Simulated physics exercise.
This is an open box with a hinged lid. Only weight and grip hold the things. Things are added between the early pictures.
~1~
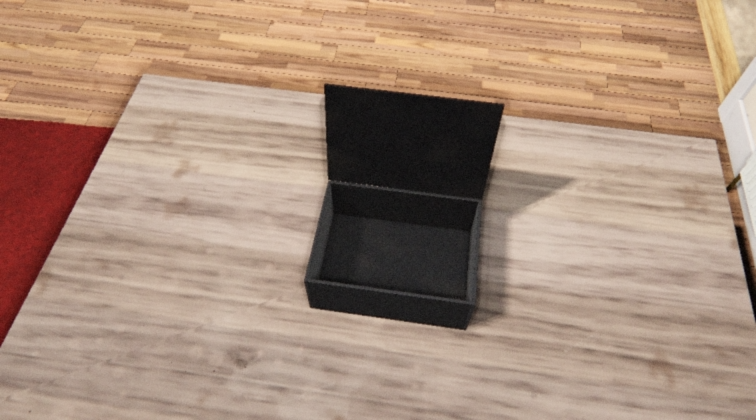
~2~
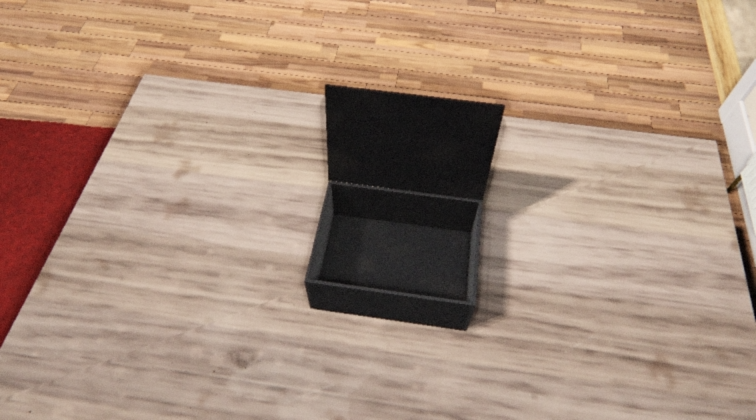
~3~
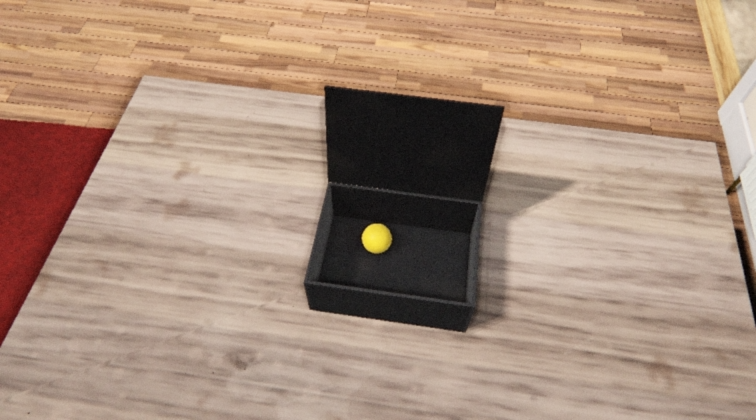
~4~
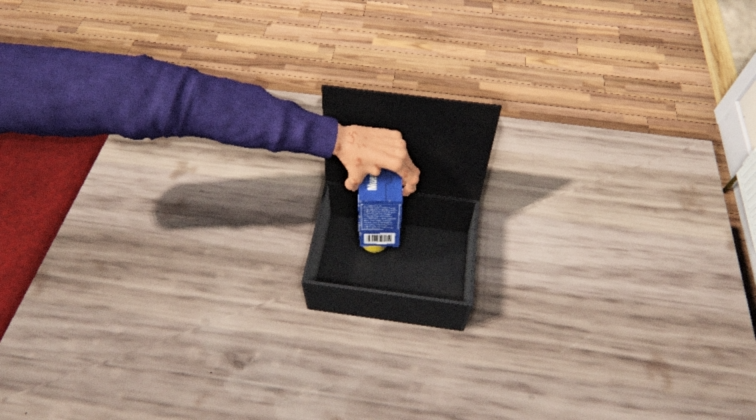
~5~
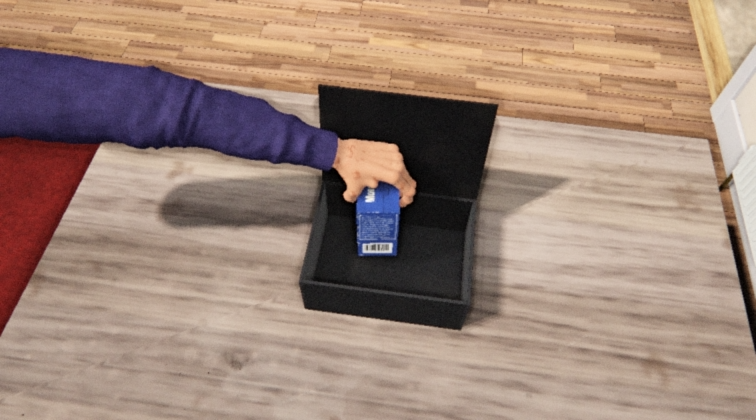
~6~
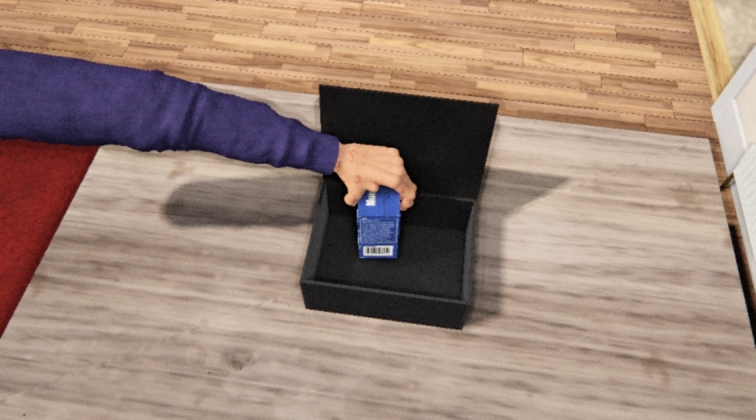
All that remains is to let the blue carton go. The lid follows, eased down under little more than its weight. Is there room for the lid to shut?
Here the lid shuts flat.
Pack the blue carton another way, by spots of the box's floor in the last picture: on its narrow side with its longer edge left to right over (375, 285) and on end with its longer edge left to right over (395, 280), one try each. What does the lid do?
First, it closes; second, it stays ajar.
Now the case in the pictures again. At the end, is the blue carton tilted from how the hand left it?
The blue carton tips.
Then, 0.60 s later than the last frame, blue carton on its side near (415, 260); yellow lemon moved about its own width.
Then, 1.70 s later than the last frame, lid 50° above the rim; blue carton on its side near (415, 260); yellow lemon moved about its own width.
When it is over, lid shut; lying over in the box, blue carton; moved from the start, yellow lemon. End places, in pixels of the last picture, blue carton near (415, 260).
